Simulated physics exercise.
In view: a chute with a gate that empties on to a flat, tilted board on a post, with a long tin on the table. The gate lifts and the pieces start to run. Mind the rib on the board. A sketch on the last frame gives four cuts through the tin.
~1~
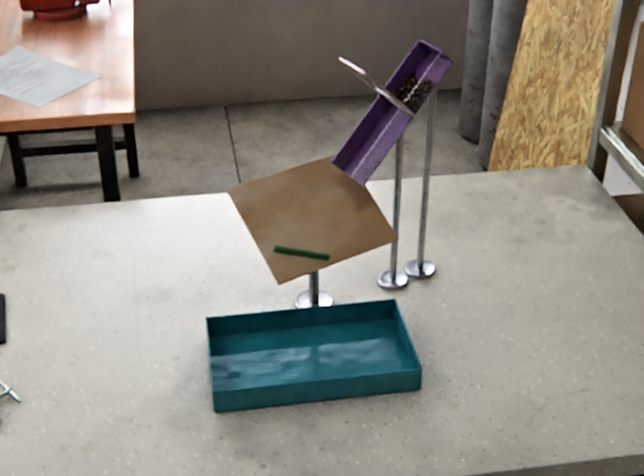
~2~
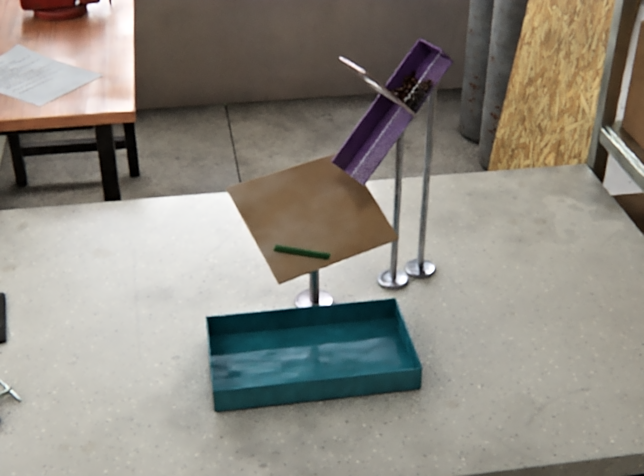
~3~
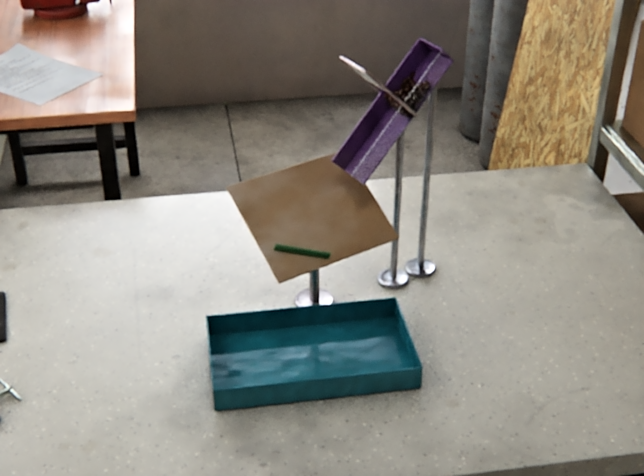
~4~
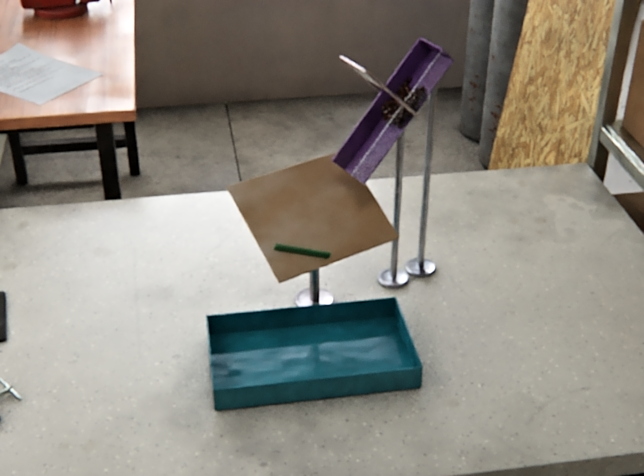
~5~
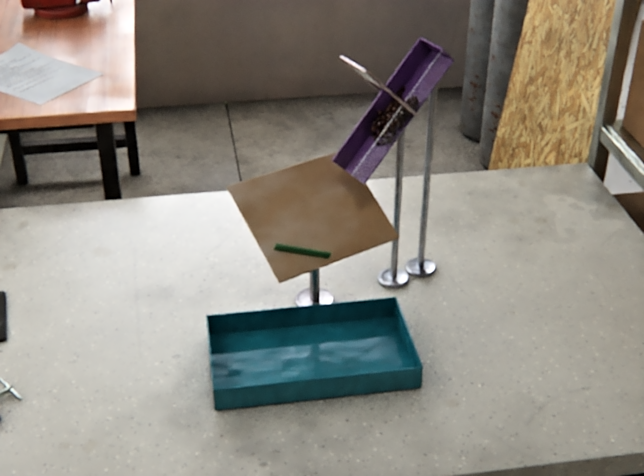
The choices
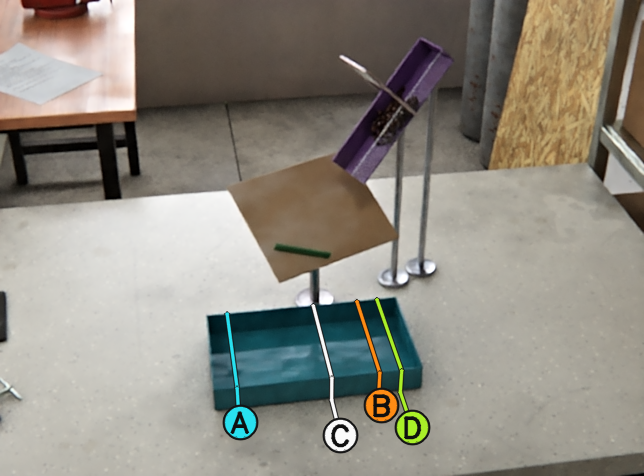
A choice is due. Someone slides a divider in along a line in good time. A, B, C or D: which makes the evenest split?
B.
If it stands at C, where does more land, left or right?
Right.
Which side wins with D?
The left side.
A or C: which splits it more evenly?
It is C.
On the marked copy, line A crosses the front rim at (237, 387); line B crosses the front rim at (379, 372); line C crosses the front rim at (331, 377); line D crosses the front rim at (401, 369).
With A, of what is caught, about a tenth on the left of the divider, almost all on the right.
With B, of what is caught, roughly two thirds on the left of the divider, roughly a third on the right.
With C, of what is caught, roughly a quarter on the left of the divider, the larger part on the right.
With D, of what is caught, almost all on the left of the divider, just a few on the right.
